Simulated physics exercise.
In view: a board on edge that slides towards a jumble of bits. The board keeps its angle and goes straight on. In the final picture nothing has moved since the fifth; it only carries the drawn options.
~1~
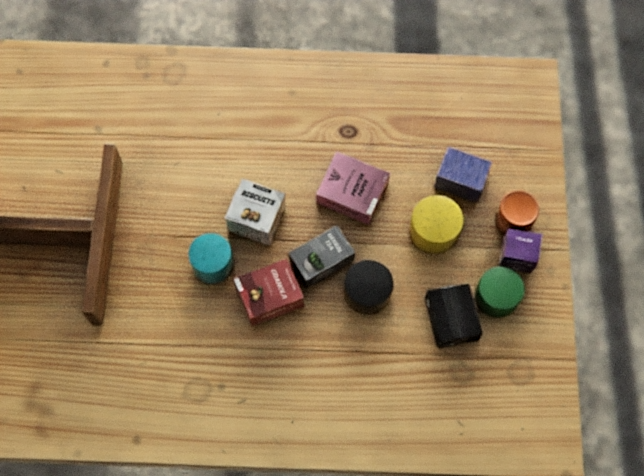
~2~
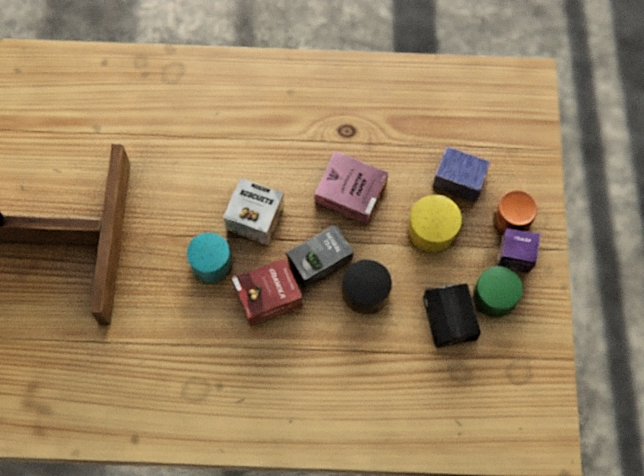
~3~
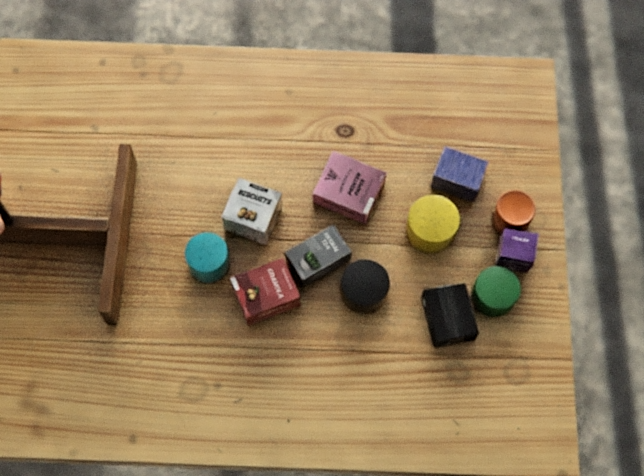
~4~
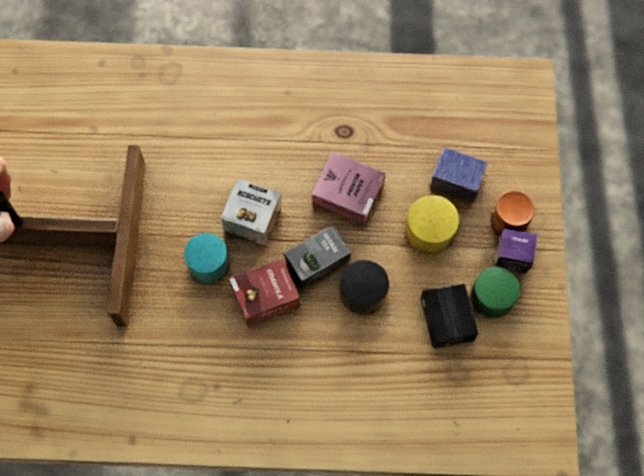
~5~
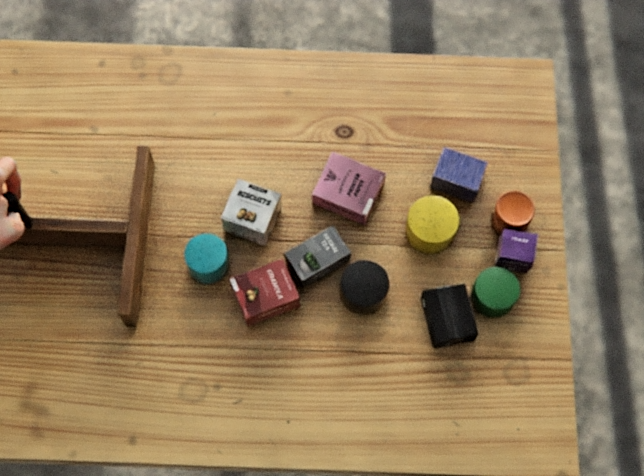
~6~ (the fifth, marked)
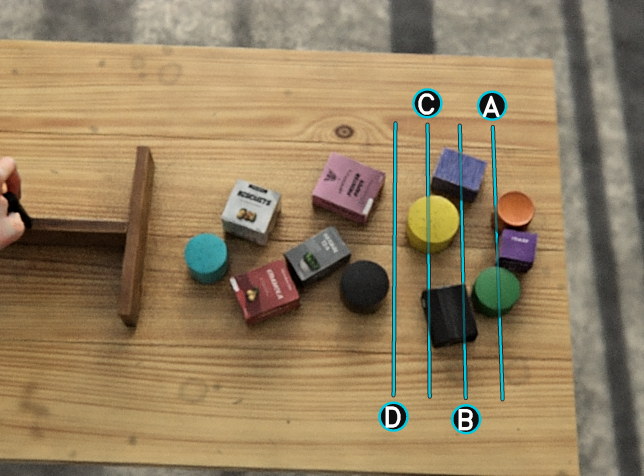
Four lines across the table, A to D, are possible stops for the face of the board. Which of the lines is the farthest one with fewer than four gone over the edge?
It can go as far as B.
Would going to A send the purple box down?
By then, yes.
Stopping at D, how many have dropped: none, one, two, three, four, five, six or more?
In all, none.
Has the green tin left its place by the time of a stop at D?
By then, yes.
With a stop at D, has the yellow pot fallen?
No.
On the marked copy, A at (497, 256); B at (463, 254); C at (429, 253); D at (395, 252).
Taking B. A third of the way, board (252, 231); red packet (292, 302); turquoise pot (280, 257).
Two thirds of the way, board (370, 235); green tin (539, 294); orange tub (518, 212).
When it is over, board (463, 239); green tin over the edge; orange tub over the edge; two fallen.
As for the rest, A drops five; C is within the limit but short; D is within the limit but short.
